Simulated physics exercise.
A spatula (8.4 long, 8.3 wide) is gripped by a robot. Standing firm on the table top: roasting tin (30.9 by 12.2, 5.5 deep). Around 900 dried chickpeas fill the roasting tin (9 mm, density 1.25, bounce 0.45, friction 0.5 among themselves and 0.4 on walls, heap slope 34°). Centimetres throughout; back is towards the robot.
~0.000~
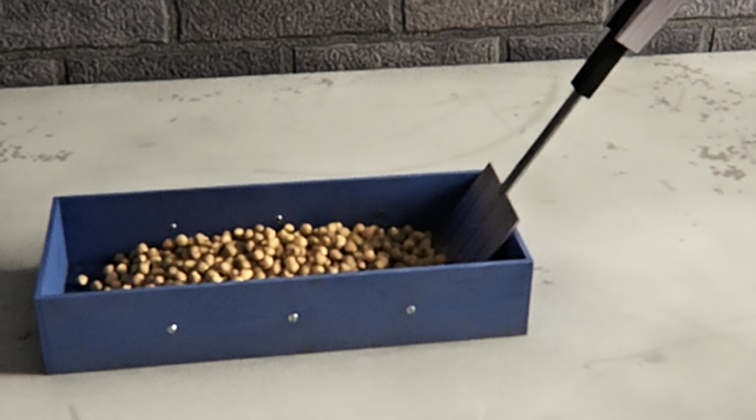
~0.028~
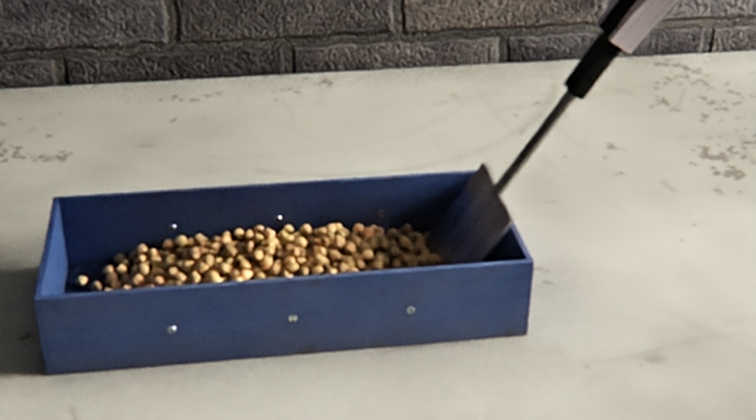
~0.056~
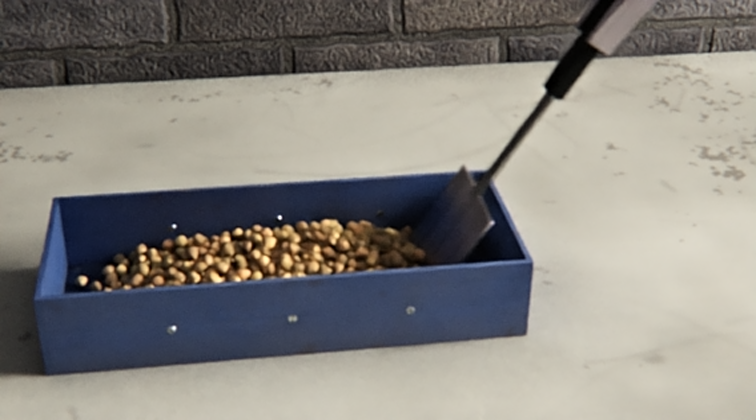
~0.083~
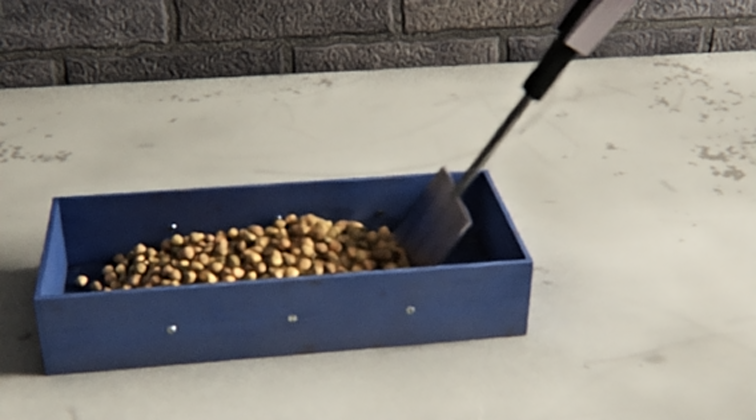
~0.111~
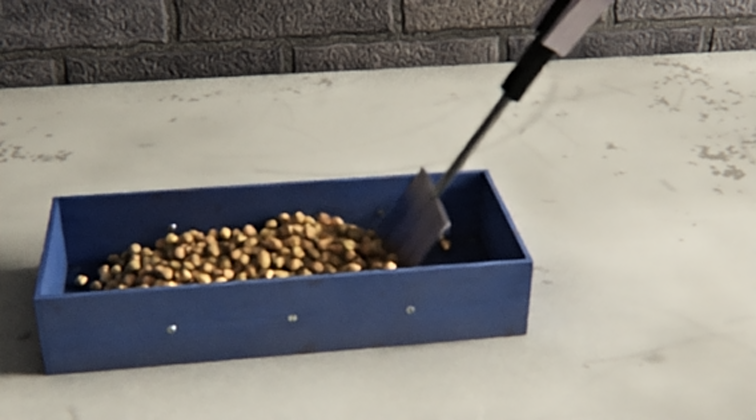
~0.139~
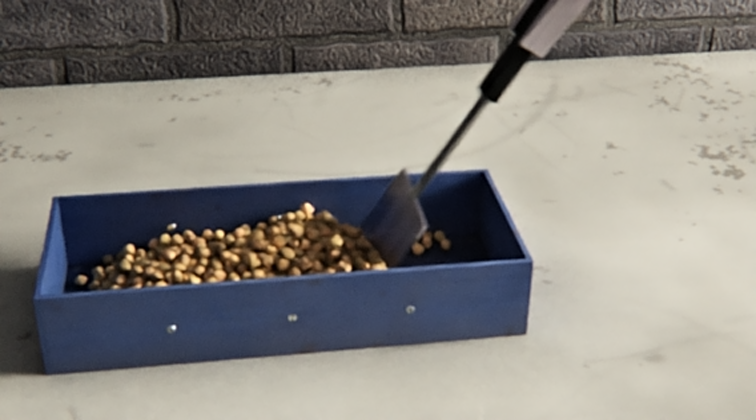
Spatula with a dark blade pushing dried chickpeas leftward through a blue tray, heaping them higher as a few slip behind it.
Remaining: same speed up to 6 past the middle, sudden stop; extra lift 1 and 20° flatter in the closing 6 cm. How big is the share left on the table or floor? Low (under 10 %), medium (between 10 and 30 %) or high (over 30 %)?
A low share, under 10 %, ends on the table or floor.
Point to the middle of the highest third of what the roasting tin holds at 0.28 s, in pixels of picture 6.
Near (226, 254).
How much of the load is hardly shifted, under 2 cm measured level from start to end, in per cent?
Roughly 5 per cent.
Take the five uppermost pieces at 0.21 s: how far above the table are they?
About 6 cm.
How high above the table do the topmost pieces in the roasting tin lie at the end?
Some 5.5 cm.
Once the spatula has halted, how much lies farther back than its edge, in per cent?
About 30 per cent.
By 0.21 s, sloping 57°, highest piece 6 above the table; 900 in the roasting tin.
By 0.28 s, sloping 47°, highest piece 6 above the table; 900 in the roasting tin.
By 0.52 s, sloping 37°, highest piece 5 above the table; 900 in the roasting tin.
By 1.57 s, sloping 37°, highest piece 5 above the table; 900 in the roasting tin.
Final count, 900 in the roasting tin. That is 0 % on the table or floor.
